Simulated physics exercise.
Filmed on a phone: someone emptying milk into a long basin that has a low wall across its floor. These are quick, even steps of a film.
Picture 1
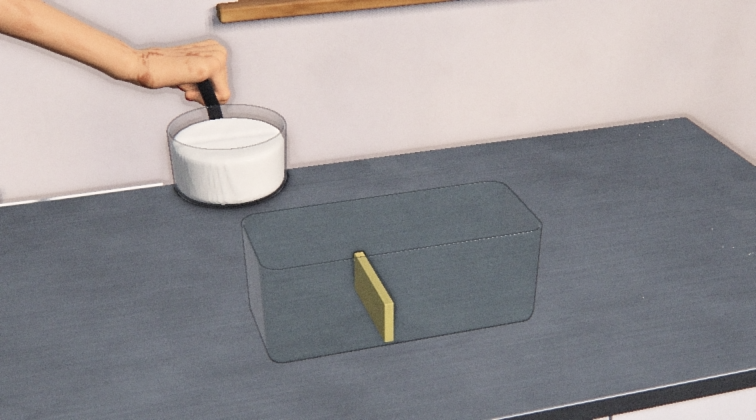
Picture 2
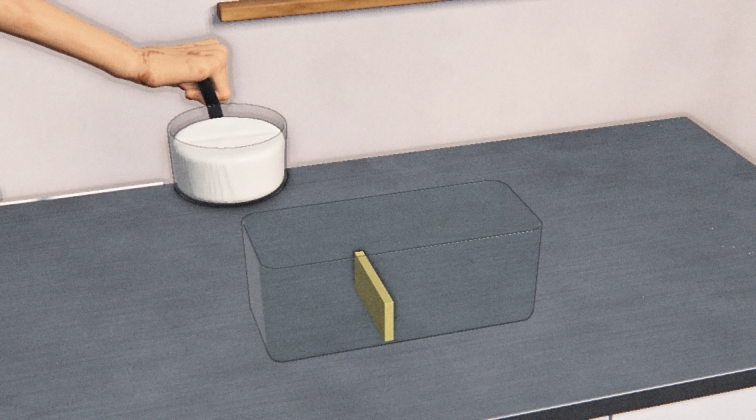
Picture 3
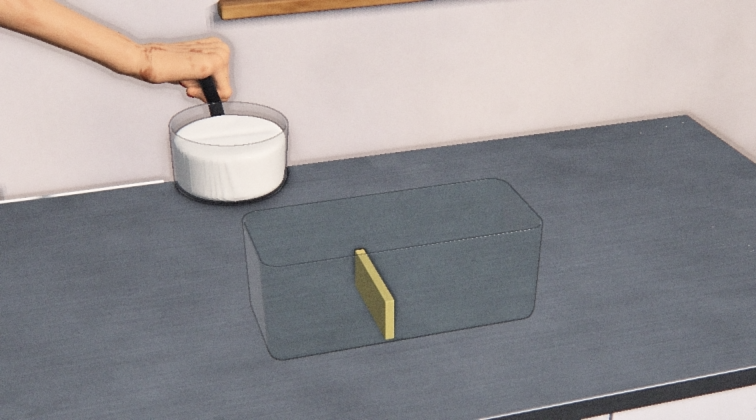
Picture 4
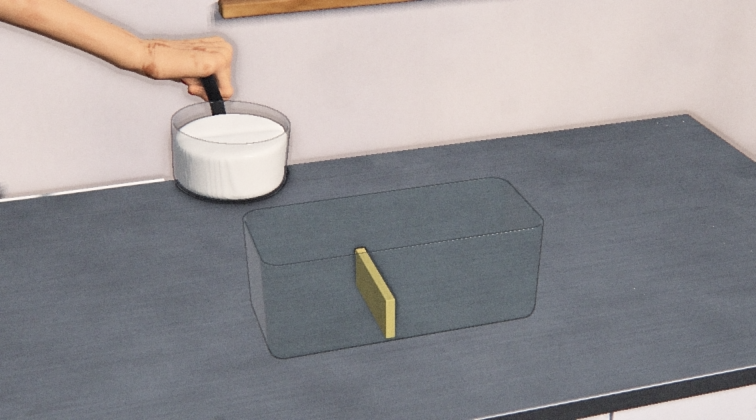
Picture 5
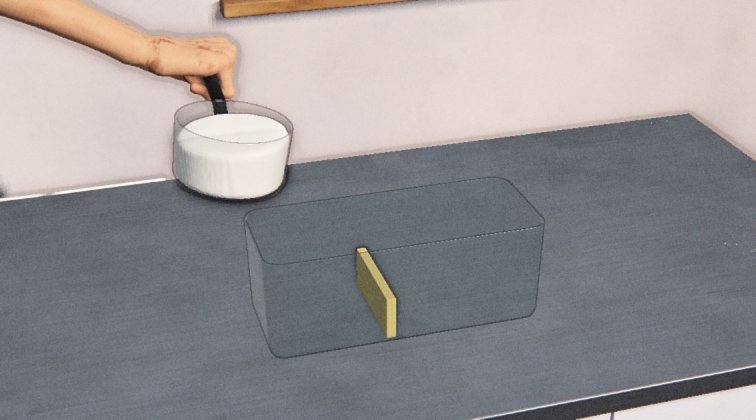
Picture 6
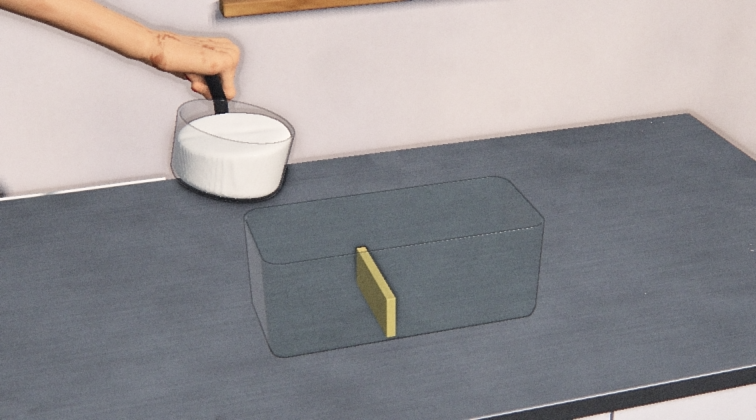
A hand reaching in from the upper left grips the black handle of a clear pot of white milk above a dark grey counter, seen from slightly above against a pale wall. In front, at the centre, sits a long transparent basin with a low yellow wall across its floor. The hand gradually tilts the pot slightly rightward, while the basin stays put and the view barely shifts.
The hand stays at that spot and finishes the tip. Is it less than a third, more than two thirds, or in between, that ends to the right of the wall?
It comes to not even a third.
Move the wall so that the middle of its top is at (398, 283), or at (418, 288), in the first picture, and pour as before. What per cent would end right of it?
Near 5 % and 15 %.
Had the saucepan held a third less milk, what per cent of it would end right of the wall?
About 0 per cent.
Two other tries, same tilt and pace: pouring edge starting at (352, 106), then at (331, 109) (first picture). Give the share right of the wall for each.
About 90 and 70 per cent.
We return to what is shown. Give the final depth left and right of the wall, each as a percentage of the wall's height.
The left part 60 per cent, the right part 0.
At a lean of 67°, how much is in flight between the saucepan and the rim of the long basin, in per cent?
Roughly 30 in a hundred.
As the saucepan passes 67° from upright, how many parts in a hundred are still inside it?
It comes to 60 per cent or so.
A moment on, the saucepan is tipped part way and 58 per cent is still to pour, 14 is left of the wall and 0 right of it.
Next, the saucepan is tipped on its side and 11 per cent is still to pour, 79 is left of the wall and 1 right of it.
Then the saucepan is tipped right over and 1 per cent is still to pour, 97 is left of the wall and 1 right of it.
Later the saucepan is tipped right over and 0 per cent is still to pour, 98 is left of the wall and 1 right of it.
In the end 98 per cent lies left of the wall, 1 right of it and 0 outside.
